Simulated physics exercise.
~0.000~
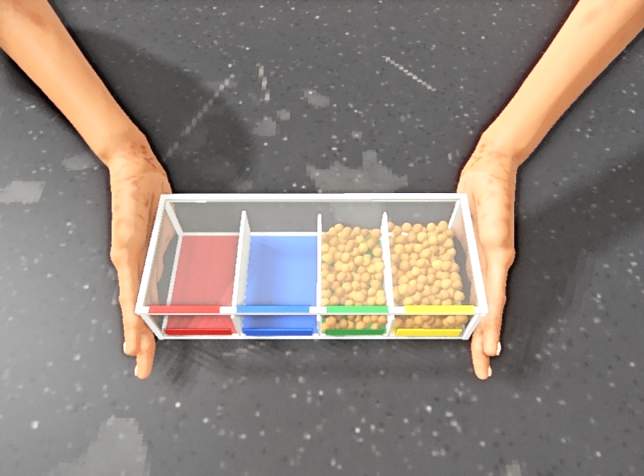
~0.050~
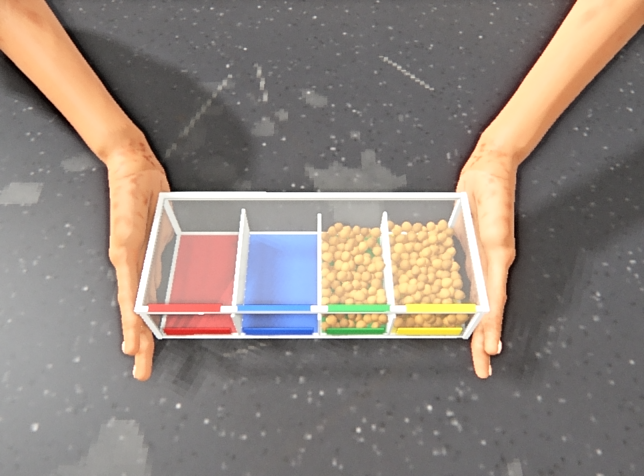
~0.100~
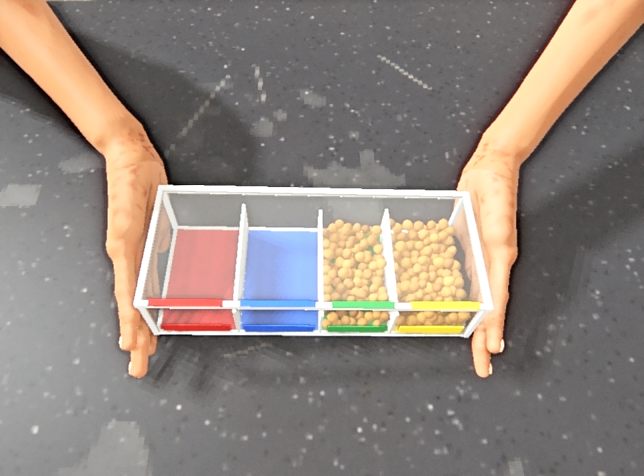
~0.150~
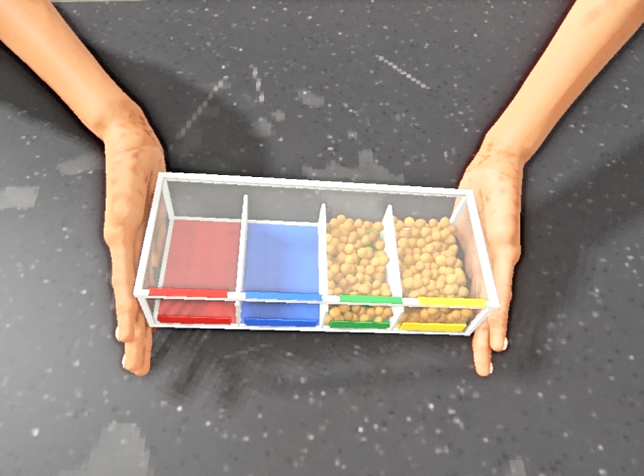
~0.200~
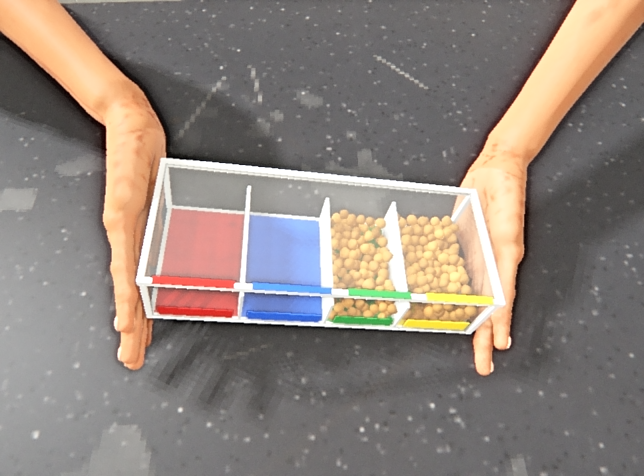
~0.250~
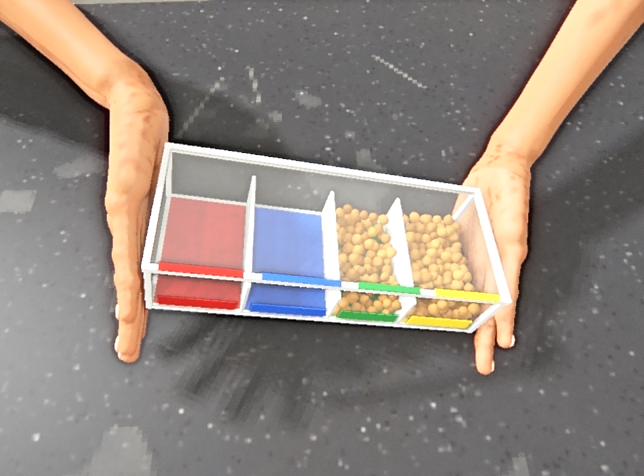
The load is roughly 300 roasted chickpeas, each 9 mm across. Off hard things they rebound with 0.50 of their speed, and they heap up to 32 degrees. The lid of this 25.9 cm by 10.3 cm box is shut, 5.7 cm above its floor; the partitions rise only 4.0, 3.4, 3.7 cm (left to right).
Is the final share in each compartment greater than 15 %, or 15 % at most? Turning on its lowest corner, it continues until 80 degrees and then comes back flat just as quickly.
One by one: Red compartment: Holds a share within the limit. Blue compartment: Holds a share within the limit. Green compartment: Holds a share past the limit. Yellow compartment: Holds a share past the limit.
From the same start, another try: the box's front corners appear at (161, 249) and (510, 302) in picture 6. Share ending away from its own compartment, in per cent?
About 5 per cent.
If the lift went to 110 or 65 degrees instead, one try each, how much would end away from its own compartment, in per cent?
Try one gives around 35 %, try two around 0 %.
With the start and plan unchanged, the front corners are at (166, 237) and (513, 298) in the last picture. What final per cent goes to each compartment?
Red = 0 %, blue = 0 %, green = 35 %, yellow = 65 %.
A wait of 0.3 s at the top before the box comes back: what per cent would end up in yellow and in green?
Yellow keeps 65% and green keeps 35%.
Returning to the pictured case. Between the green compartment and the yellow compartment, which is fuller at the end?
The larger amount is in the yellow one.
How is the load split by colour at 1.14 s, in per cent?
The split is red at 0, blue at 0, green at 40 and yellow at 60 per cent.
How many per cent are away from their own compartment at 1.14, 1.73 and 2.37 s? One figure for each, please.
Roughly 0, 5, 5.
Then, at 1.14 s, tilt 80 degrees; green 40 %, yellow 60 %.
After 1.73 s, tilt 35 degrees; green 35 %, yellow 65 %.
After 2.37 s, tilt 0 degrees; green 35 %, yellow 65 %.
At rest (2.9 s), red 0 %, blue 0 %, green 35 %, yellow 65 %.
